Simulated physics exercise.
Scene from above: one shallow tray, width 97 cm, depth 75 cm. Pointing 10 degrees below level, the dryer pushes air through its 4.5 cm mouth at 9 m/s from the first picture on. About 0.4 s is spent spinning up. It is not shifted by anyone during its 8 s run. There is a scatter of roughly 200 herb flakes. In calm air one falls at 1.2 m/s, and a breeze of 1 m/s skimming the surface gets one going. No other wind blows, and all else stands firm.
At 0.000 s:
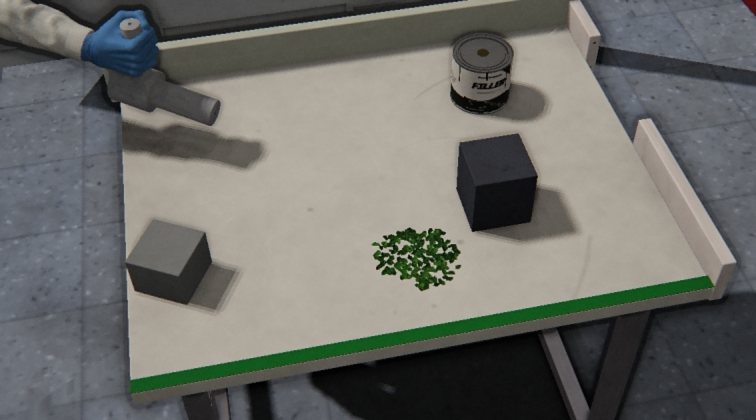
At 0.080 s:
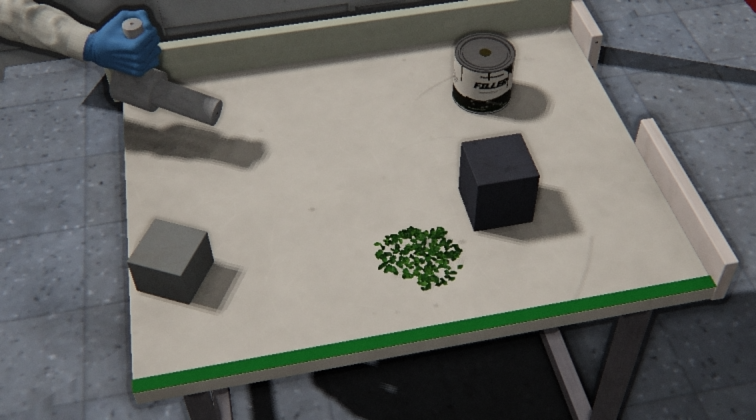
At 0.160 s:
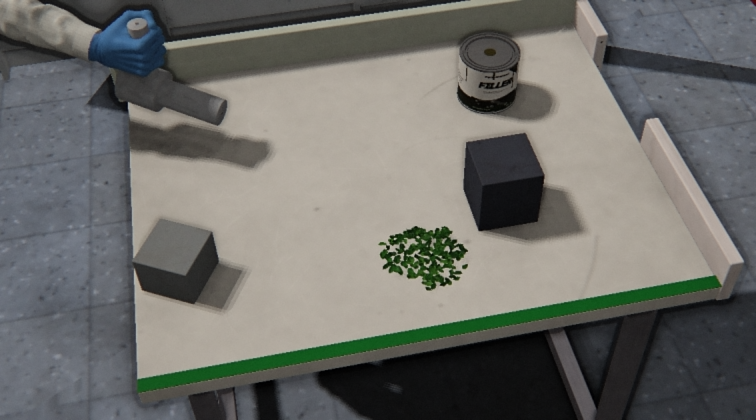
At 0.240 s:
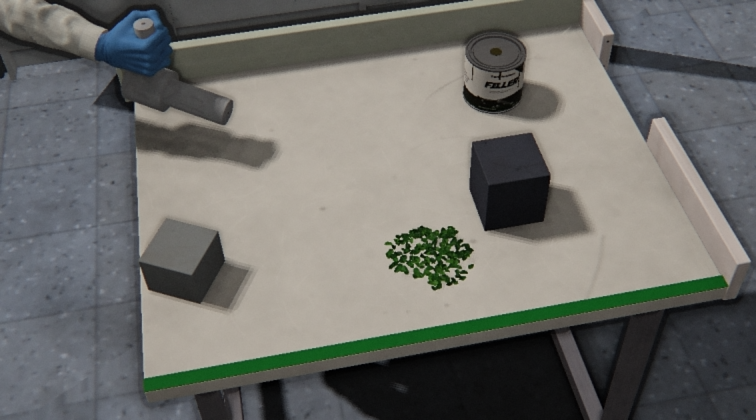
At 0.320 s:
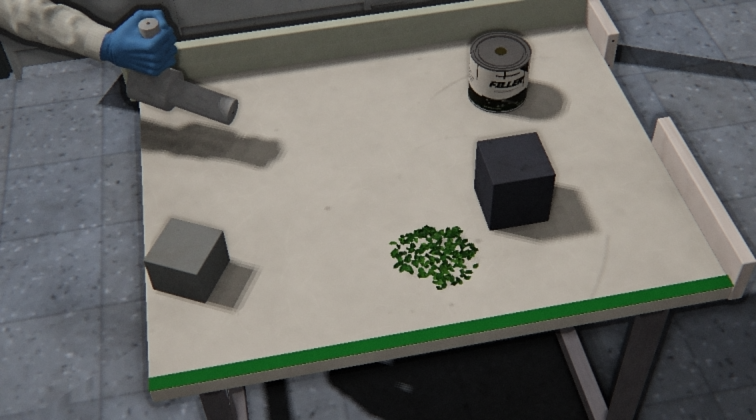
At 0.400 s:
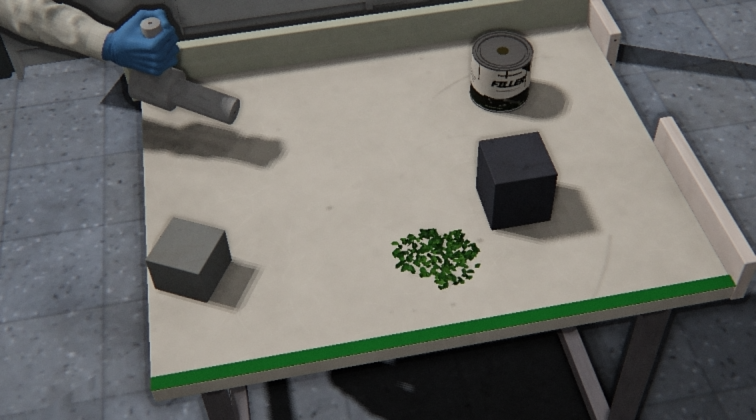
Green flakes lying still, then barely stirring, on a tray with blocks and a tin as a gloved hand holds a blower.
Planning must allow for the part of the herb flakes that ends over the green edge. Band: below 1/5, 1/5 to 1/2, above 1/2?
More than one in two make it.
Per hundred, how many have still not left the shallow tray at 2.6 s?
Estimated share: Some 2 %.
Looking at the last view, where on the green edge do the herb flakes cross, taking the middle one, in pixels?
Roughly at pixel (522, 325).
After 1.6 s, 4 % are on the move or not yet settled, 97 % are over the green edge.
After 2.6 s, 2 % are on the move or not yet settled, 98 % are over the green edge.
After 4.4 s, 2 % are on the move or not yet settled, 98 % are over the green edge.
After 8.0 s, at the end, 98 % are over the green edge.
